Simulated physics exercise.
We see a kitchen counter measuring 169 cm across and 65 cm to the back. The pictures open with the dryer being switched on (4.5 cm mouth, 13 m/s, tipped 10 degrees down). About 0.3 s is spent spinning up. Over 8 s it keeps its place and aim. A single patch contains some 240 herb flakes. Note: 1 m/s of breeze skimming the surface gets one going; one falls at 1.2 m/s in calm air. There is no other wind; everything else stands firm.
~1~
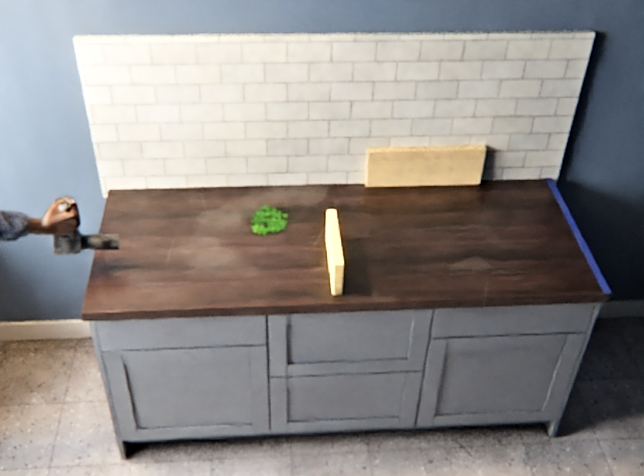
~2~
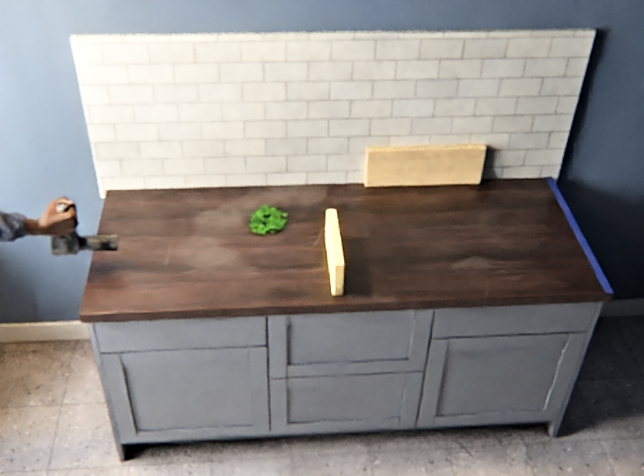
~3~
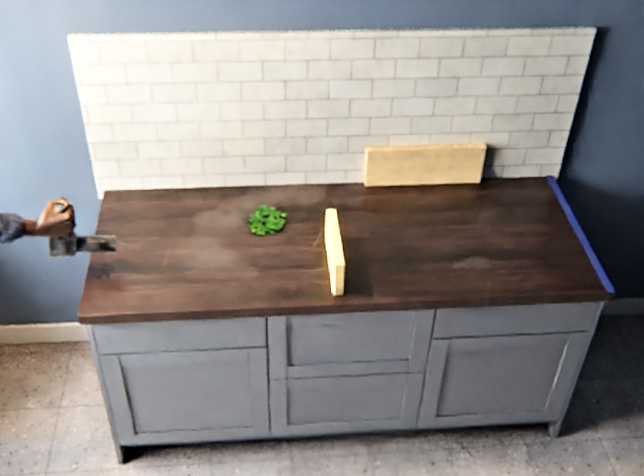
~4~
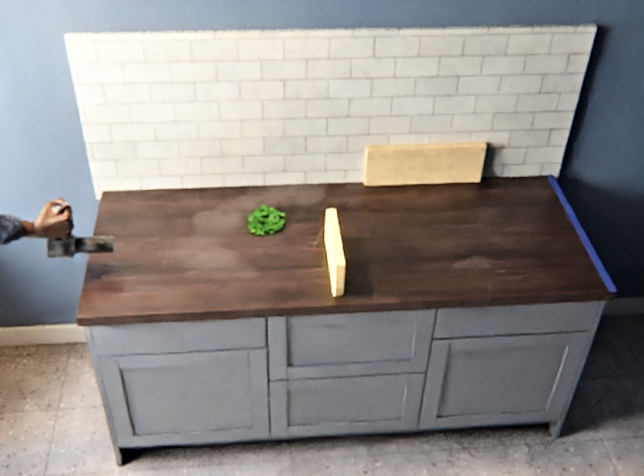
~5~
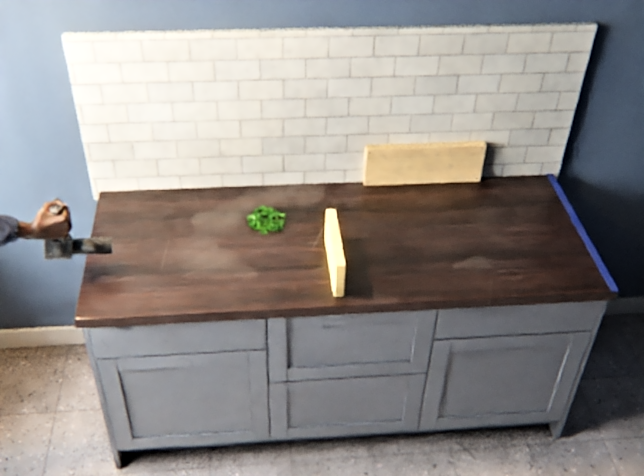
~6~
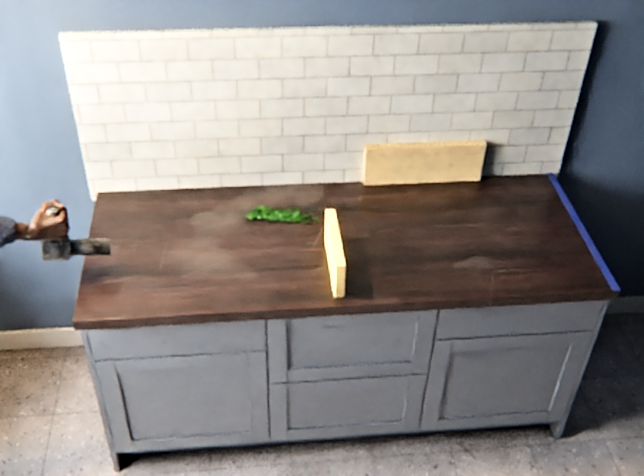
A small pile of green herb flakes sat still on the dark wooden counter while a hand held a dryer at the left, then spread sideways into a thin strip toward the upright board.
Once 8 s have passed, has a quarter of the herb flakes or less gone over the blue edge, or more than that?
I'd bet the limit of a quarter at that edge is broken.
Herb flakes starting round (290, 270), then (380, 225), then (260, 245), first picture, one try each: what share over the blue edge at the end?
In turn about 0 %, 50 %, 30 %.
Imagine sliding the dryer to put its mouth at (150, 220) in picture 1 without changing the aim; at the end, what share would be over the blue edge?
About 70 %.
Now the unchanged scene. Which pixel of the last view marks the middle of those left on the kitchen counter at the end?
(364, 169).
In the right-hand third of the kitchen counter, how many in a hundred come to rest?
0 %.
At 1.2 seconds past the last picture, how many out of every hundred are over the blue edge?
About 70 %.
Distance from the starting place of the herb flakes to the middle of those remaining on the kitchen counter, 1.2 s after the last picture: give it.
Centre offset: Approx. 45 cm.
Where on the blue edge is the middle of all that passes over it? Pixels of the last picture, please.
Around (557, 181).
Then, 1.2 s after the last picture, 66 % are over the blue edge; the middle of those still in play is near (364, 173); 87 % have settled or left.
Then, 2.2 s after the last picture, 70 % are over the blue edge; the middle of those still in play is near (364, 170); 93 % have settled or left.
Then, 4.1 s after the last picture, 71 % are over the blue edge; the middle of those still in play is near (364, 170); 95 % have settled or left.
Then, 7.7 s after the last picture, at the end, 74 % are over the blue edge; the middle of those still in play is near (364, 169).
